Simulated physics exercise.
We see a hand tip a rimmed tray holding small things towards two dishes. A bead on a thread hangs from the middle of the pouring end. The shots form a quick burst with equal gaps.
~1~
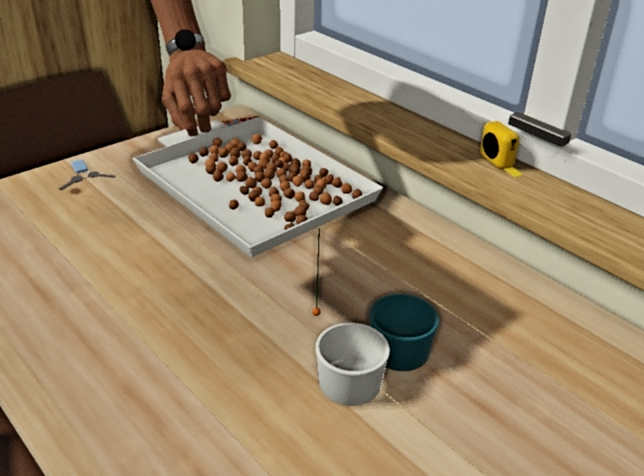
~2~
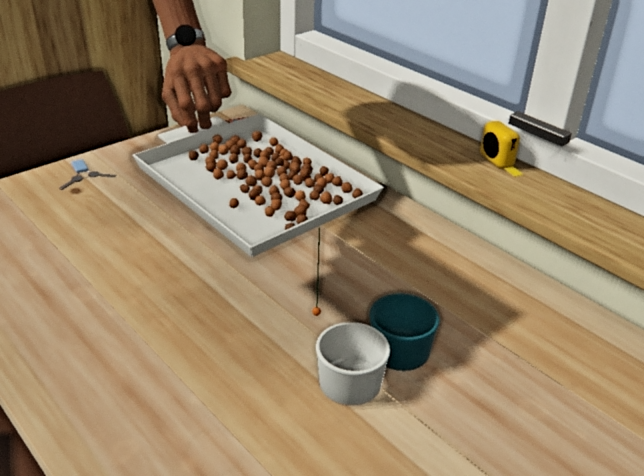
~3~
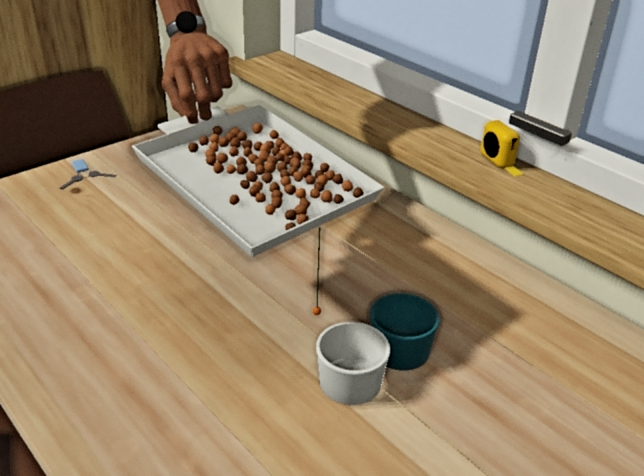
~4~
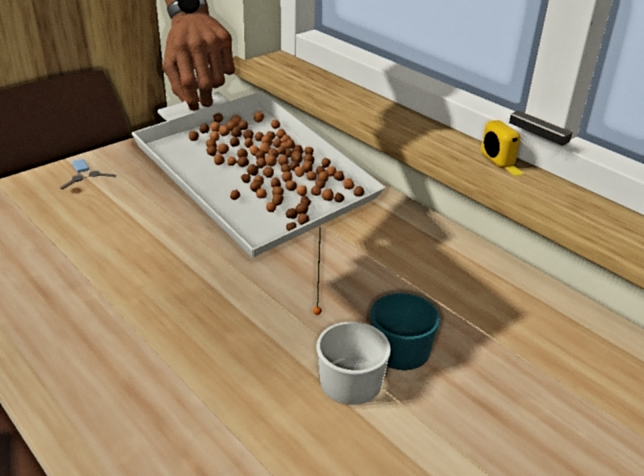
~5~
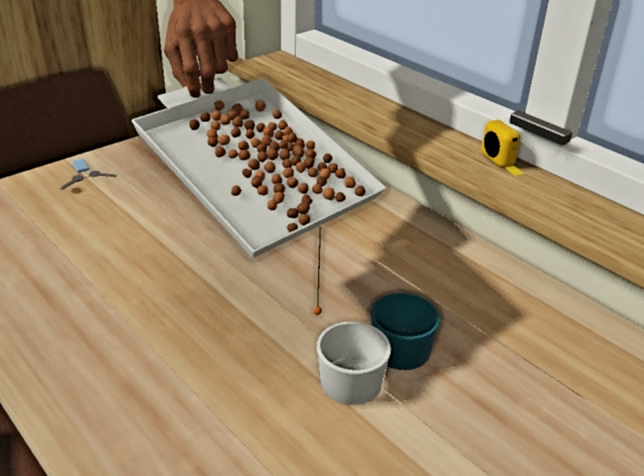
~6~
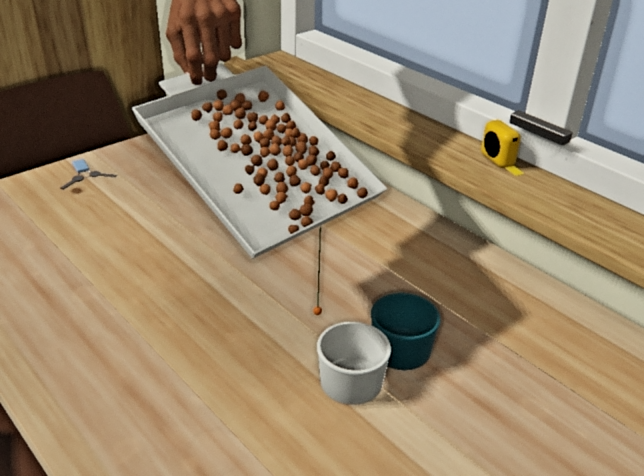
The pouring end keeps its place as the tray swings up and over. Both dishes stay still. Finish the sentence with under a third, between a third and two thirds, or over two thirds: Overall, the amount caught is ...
Overall, the amount caught is between a third and two thirds.
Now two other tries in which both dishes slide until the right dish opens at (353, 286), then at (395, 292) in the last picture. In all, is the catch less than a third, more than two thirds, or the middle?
Where the dishes stand first, under a third; where they stand second, less than a third.
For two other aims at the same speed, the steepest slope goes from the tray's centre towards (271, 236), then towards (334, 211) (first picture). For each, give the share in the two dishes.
The first gives 10 %, the second 60 %.
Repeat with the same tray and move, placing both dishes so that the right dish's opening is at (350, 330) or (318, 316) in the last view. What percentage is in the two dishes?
Around 60 and around 0 per cent, in that order.
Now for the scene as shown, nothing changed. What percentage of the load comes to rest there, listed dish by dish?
Left dish: Roughly 30 per cent; right dish: Roughly 10 per cent.
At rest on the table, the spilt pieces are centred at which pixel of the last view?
Estimate: About (324, 462).
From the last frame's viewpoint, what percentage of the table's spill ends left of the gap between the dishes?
Near 70 %.
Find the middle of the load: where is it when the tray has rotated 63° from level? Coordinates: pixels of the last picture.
Look about (316, 193) in the last picture.
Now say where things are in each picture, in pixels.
In the first picture, corners of the pouring end at (251, 243) and (376, 187), level; middle of the load at (270, 174), hazelnuts; left dish at (376, 381); right dish at (427, 347); bead on its thread at (316, 312).
In the second picture, corners of the pouring end at (252, 242) and (376, 187), level; middle of the load at (270, 172).
In the third picture, corners of the pouring end at (252, 243) and (377, 186), tipped barely, level across its low end; middle of the load at (270, 167).
In the fourth picture, corners of the pouring end at (254, 244) and (378, 186), tipped a little, level across its low end; middle of the load at (271, 161).
In the fifth picture, corners of the pouring end at (255, 246) and (379, 186), tipped a little, level across its low end; middle of the load at (273, 154).
In the sixth picture, corners of the pouring end at (255, 247) and (381, 187), tipped clearly, level across its low end; middle of the load at (276, 150); left dish at (377, 380); right dish at (428, 346).
Soon after the last picture, tray tipped steeply; nearly all on the tray; a stray few in the air.
A little later, tray tipped right over; about two thirds on the tray; a stray few in the left dish; a stray few in the right dish; a stray few outside both; about a third in the air.
Later still, tray tipped past a quarter turn; about a third in the left dish; a small part in the right dish; about half outside both.
At rest, tray tipped past a quarter turn; about a third in the left dish; a small part in the right dish; about half outside both.
